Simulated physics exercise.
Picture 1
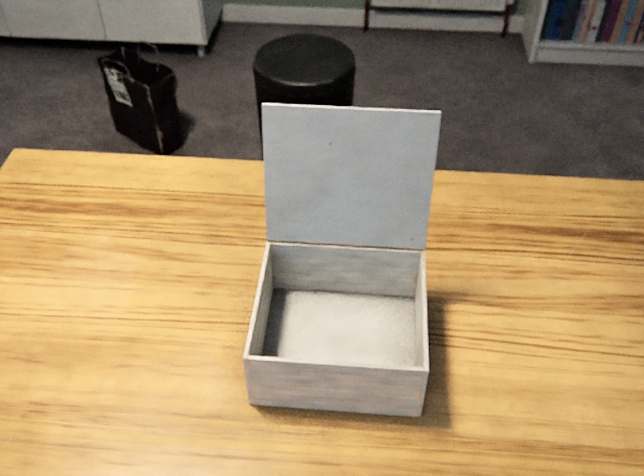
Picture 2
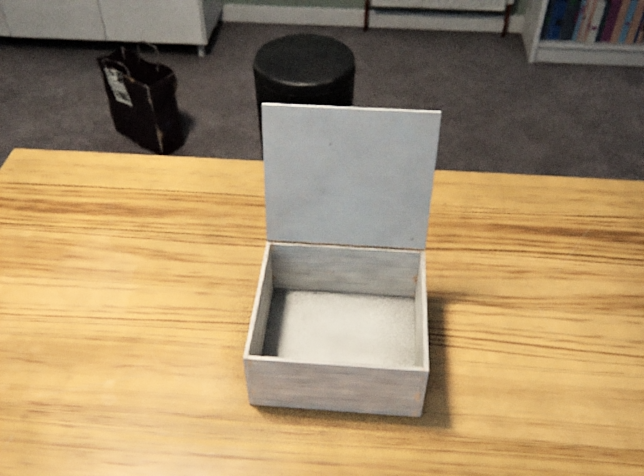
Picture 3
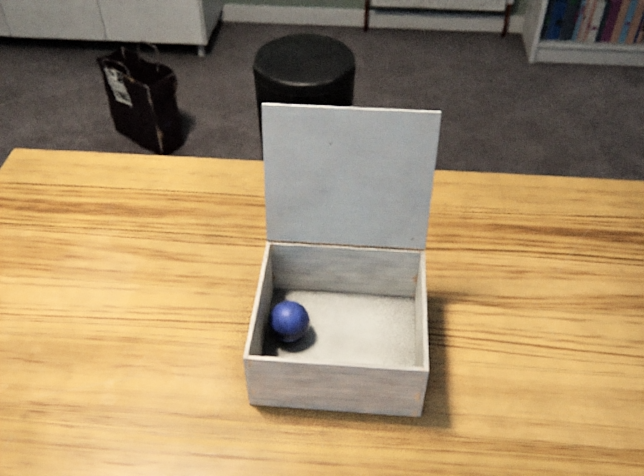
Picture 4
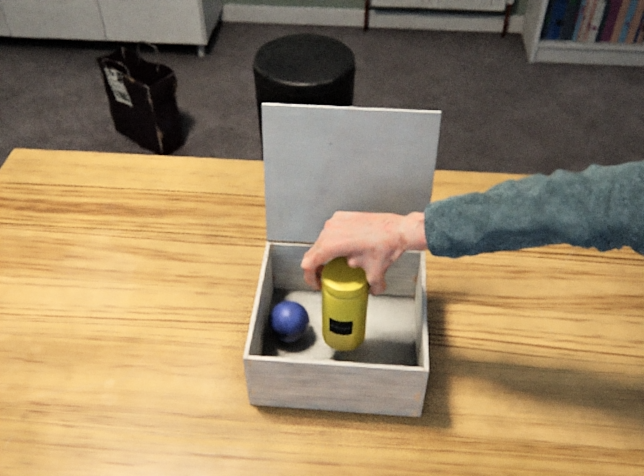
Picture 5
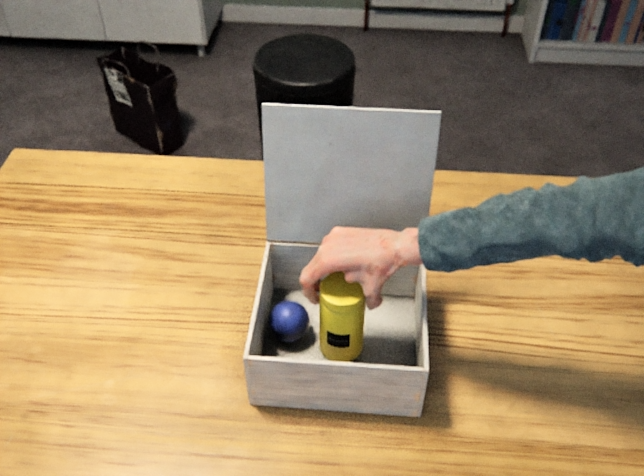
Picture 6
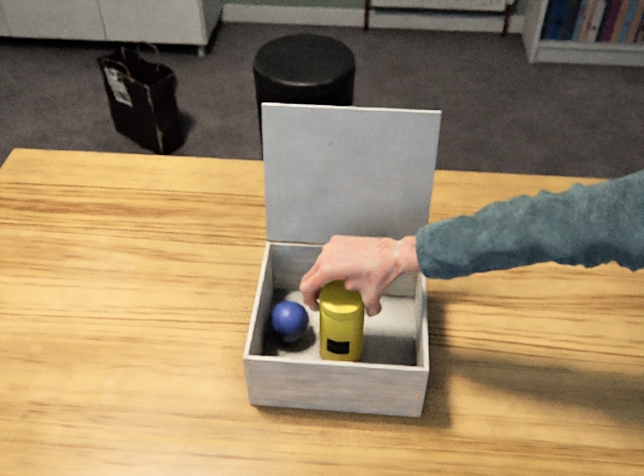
In an open box on a table, a hand lowers a yellow jar beside a blue ball.
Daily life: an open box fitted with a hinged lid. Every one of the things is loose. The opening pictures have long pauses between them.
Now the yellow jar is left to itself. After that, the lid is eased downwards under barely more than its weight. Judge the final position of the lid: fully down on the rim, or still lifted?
Final position: Still lifted.
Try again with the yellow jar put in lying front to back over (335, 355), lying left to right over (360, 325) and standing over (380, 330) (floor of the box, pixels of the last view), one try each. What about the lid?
First - shut down; second - shut down; third - not shut.
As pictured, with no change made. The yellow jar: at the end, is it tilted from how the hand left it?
Well, it stays just as set.
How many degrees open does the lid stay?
Some 16°.
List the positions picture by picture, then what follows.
In the first picture, the last thing is not in view yet.
In the second picture, the last thing is not in view yet.
In the third picture, the last thing is not in view yet; blue ball (289, 322).
The fourth picture shows coming down; yellow jar (344, 305); blue ball (289, 322).
The fifth picture shows coming down; yellow jar (342, 318); blue ball (289, 322).
The sixth picture shows put in, still held; yellow jar (342, 325); blue ball (289, 322).
Then, 1.10 s later than the last frame, lid starting down.
Then, 1.50 s later than the last frame, lid 66° above the rim.
Then, 1.80 s later than the last frame, lid 45° above the rim.
Then, 2.00 s later than the last frame, lid 28° above the rim.
When it is over, lid 16° above the rim; both as before. End places, in pixels of the last picture, yellow jar near (342, 325).
